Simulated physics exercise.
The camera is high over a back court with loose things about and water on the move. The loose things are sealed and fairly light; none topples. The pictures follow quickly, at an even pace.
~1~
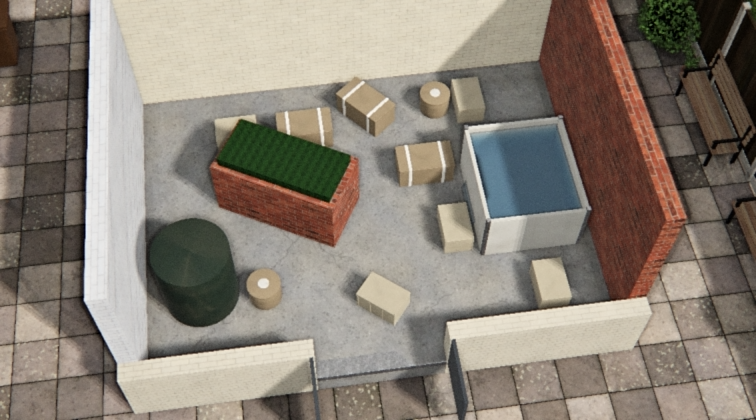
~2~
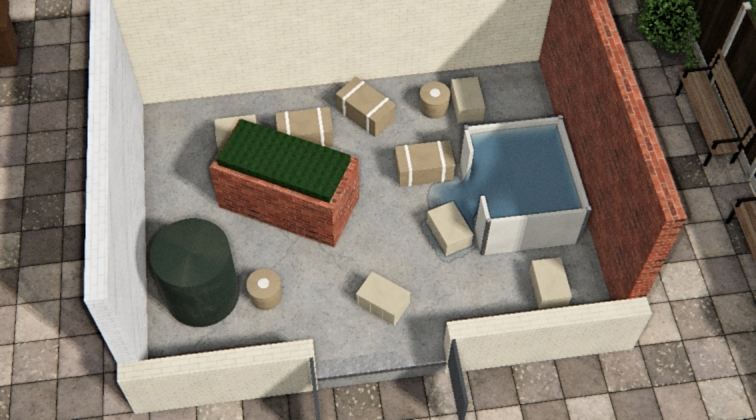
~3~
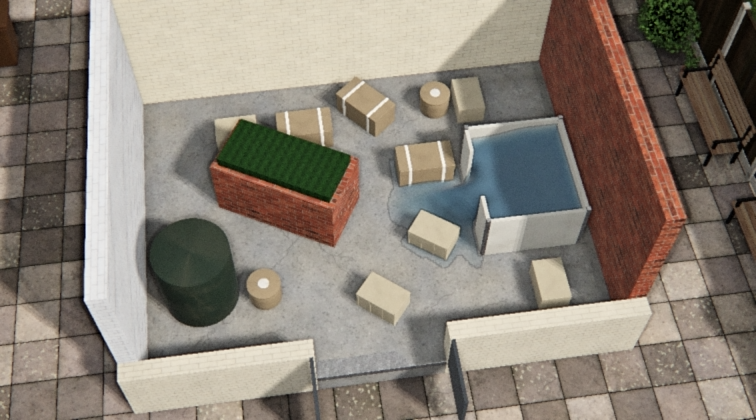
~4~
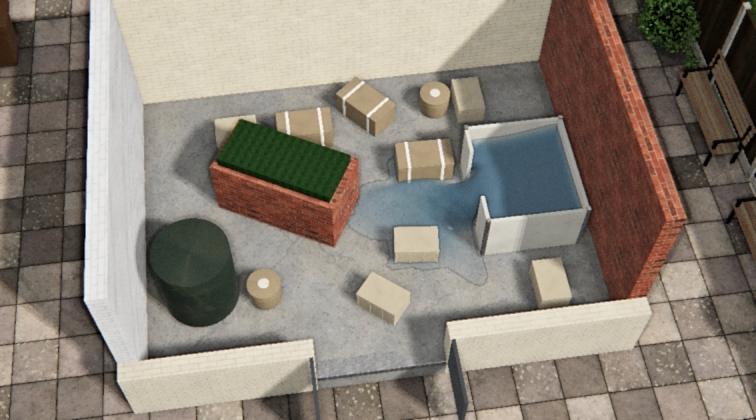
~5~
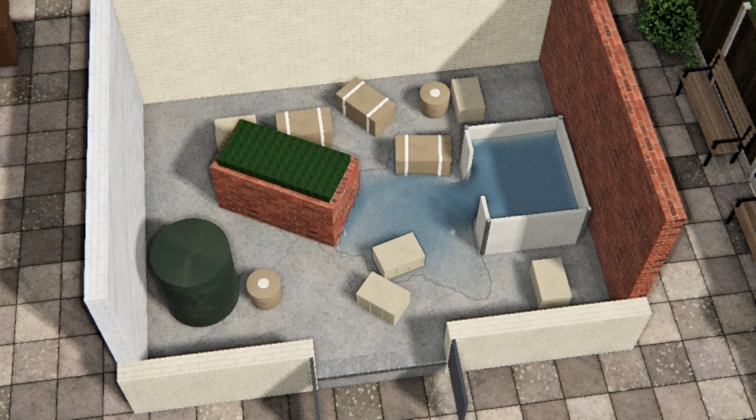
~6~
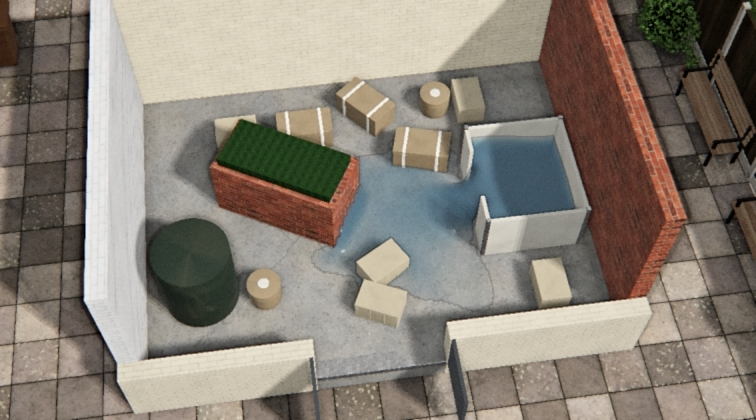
Water pours from an opening in the left side of a white-walled tank, pushing a pale crate off to the left. The puddle spreads to the brick planter and across the paving as the crate slides and turns down-left, beside another pale crate, while a strapped trunk shifts slightly.
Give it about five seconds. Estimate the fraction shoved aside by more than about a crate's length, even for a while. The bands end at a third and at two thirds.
Share: From one to two thirds.
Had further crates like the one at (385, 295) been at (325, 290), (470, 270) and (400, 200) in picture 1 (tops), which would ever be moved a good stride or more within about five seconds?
One after the other: Moved that far, not that far, shifted that much.
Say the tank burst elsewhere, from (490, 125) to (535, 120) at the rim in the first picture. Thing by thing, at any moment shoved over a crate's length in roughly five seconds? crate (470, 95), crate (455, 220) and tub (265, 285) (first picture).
One after the other: Pushed that far, never so far, short of that.
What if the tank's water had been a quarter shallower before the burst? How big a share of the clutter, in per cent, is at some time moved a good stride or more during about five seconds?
Some 50 per cent.
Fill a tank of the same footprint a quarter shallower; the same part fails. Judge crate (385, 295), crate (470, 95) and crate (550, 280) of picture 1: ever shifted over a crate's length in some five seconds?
In turn: Swept aside, no, under that.
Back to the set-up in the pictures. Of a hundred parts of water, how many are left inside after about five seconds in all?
Near 86 in a hundred.
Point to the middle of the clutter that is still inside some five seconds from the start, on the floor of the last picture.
Roughly at (348, 184).
A moment on, 2 of 10 are well off their spots; 0 afloat.
Next, 5 of 10 are well off their spots; 3 afloat.
Later, 6 of 10 are well off their spots; 3 afloat.
In the end, 5 of 10 are well off their spots, and 6 have been at some point; 3 afloat.
